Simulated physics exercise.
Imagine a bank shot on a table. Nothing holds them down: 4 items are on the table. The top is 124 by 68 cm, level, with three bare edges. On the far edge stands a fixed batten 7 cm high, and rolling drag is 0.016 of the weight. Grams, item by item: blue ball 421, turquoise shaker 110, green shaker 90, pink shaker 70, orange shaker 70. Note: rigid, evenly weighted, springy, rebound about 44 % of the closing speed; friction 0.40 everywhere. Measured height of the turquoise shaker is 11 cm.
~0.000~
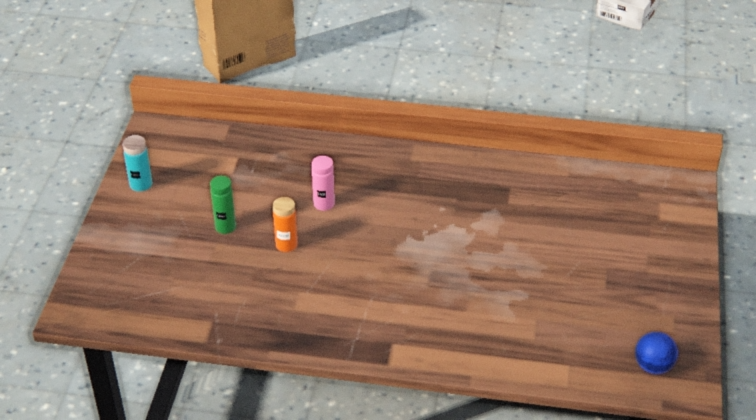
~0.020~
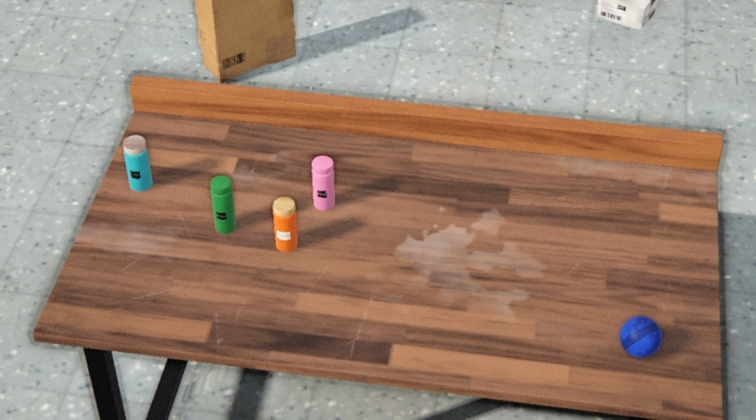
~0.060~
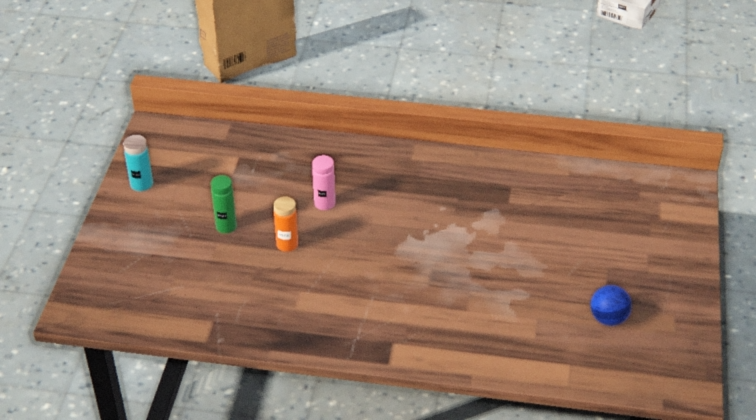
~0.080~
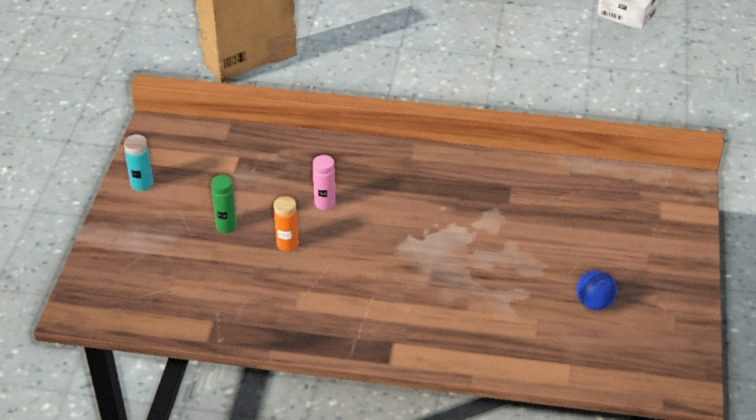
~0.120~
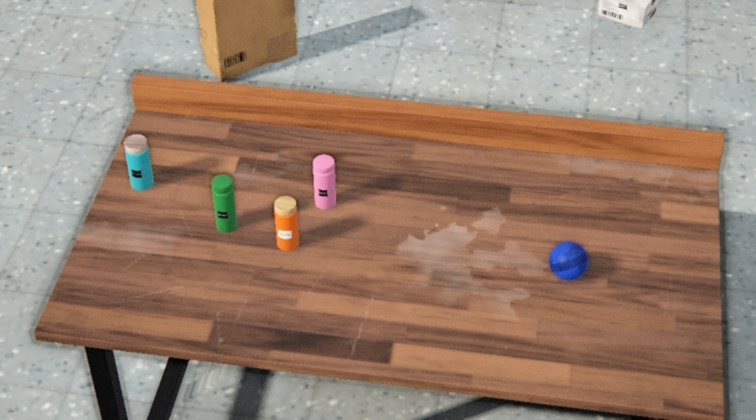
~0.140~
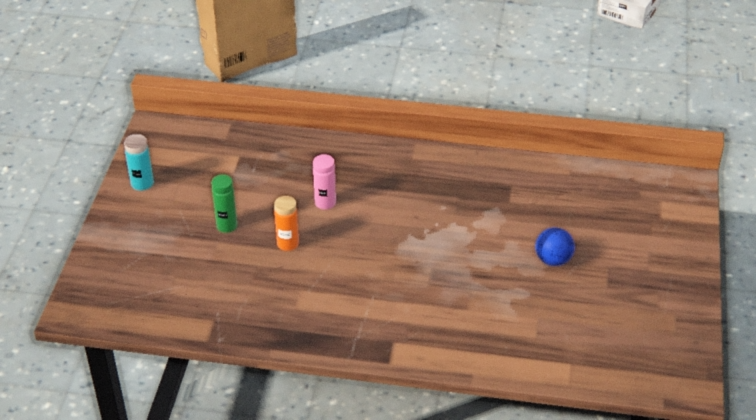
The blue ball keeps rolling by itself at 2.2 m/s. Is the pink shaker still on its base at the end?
Yes.
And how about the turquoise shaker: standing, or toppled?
In the last frame the turquoise shaker does not stay up.
After 0.84 s, blue ball near (160, 175); turquoise shaker slid 2 cm.
After 1.24 s, blue ball near (31, 280); turquoise shaker now off the table.
By the end (1.6 s), off the table and tipped over, turquoise shaker; the other 3 in place, give or take 4 cm. Seen from the same camera at the end, pink shaker near (325, 182).
